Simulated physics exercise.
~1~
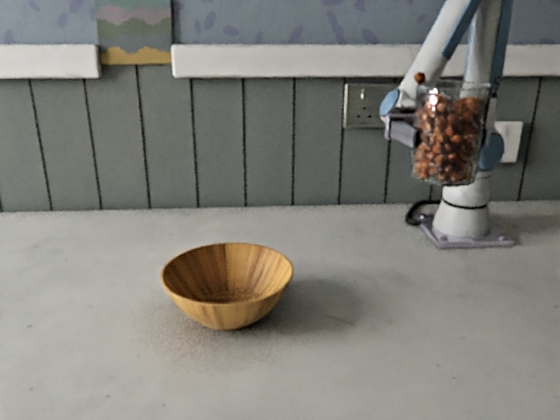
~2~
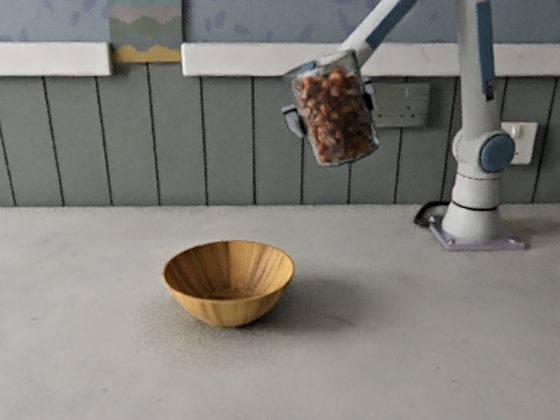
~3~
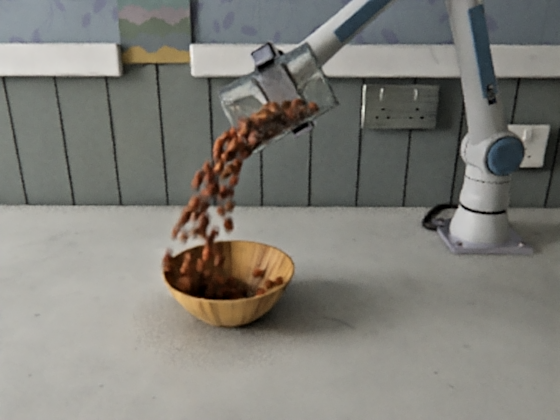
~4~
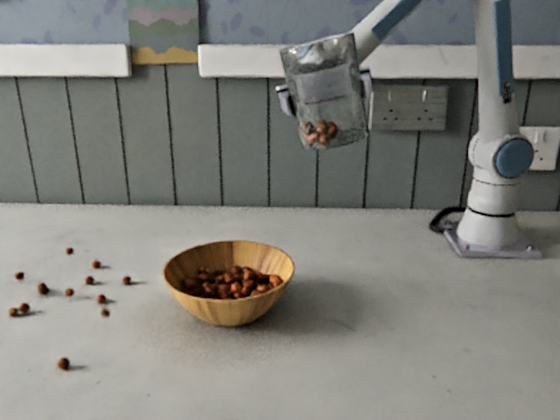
Robot arm tipping hazelnuts from a clear cup into a wooden bowl, leaving some scattered on the table and a few inside the cup.
